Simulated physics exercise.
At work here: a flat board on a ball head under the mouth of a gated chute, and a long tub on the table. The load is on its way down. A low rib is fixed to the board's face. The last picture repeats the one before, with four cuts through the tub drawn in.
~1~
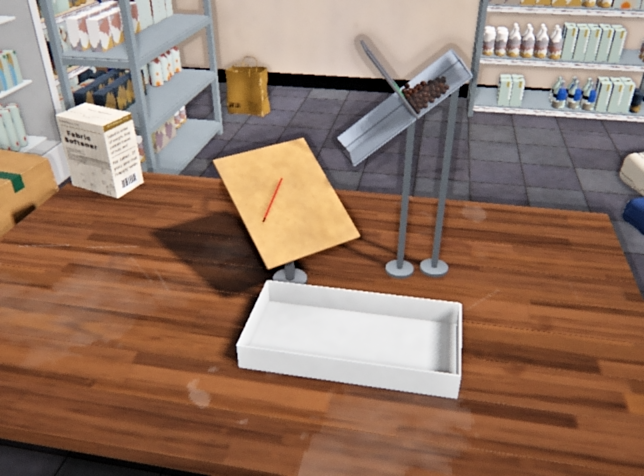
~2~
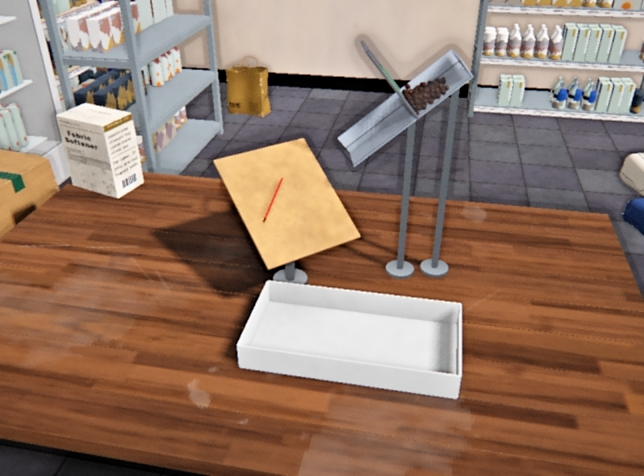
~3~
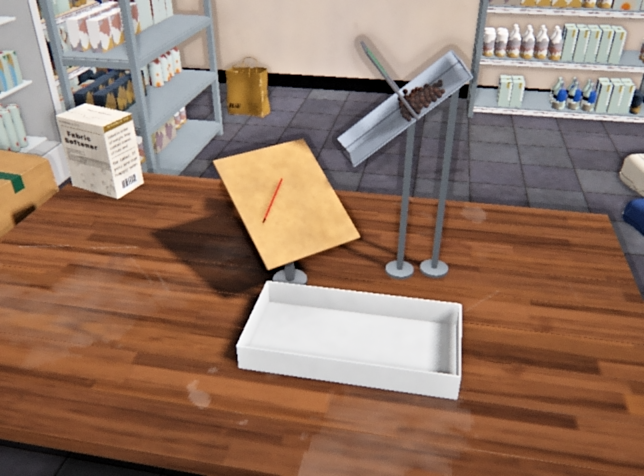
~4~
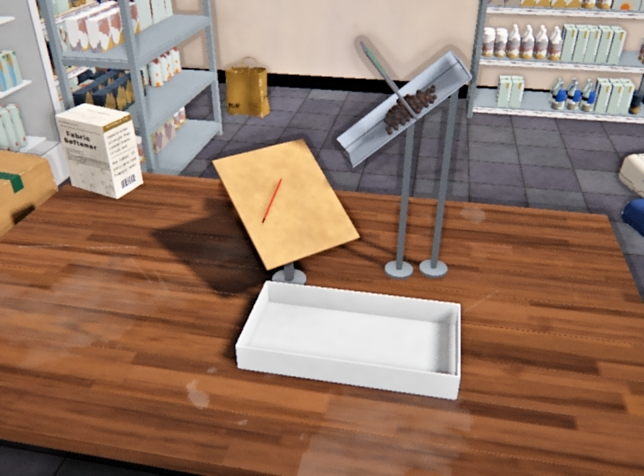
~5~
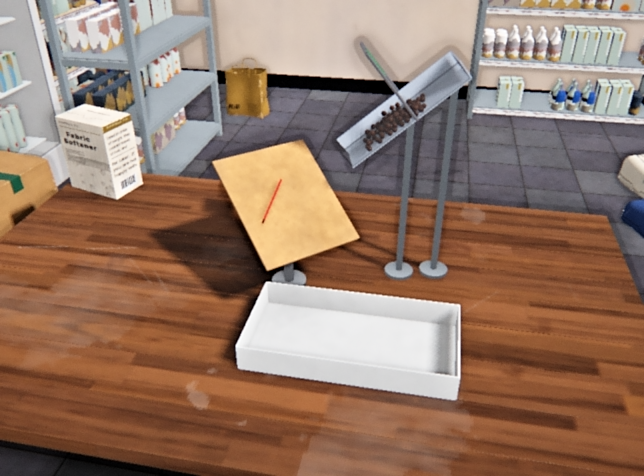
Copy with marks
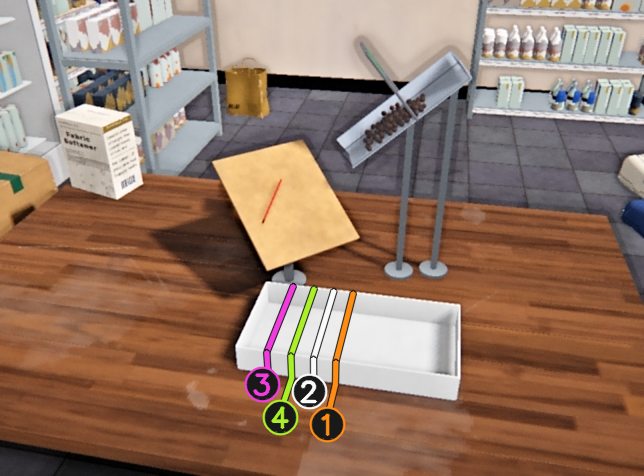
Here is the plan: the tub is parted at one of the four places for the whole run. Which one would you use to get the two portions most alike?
It is 4.
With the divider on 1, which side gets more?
More lands on the left.
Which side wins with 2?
The left side.
On the marked copy, line 1 crosses the front rim at (336, 360); line 2 crosses the front rim at (313, 357); line 3 crosses the front rim at (267, 351); line 4 crosses the front rim at (291, 354).
For line 1, of what is caught, most on the left of the divider, about a quarter on the right.
For line 2, of what is caught, most on the left of the divider, about a quarter on the right.
For line 3, of what is caught, about a quarter on the left of the divider, most on the right.
For line 4, of what is caught, about half on the left of the divider, about half on the right.
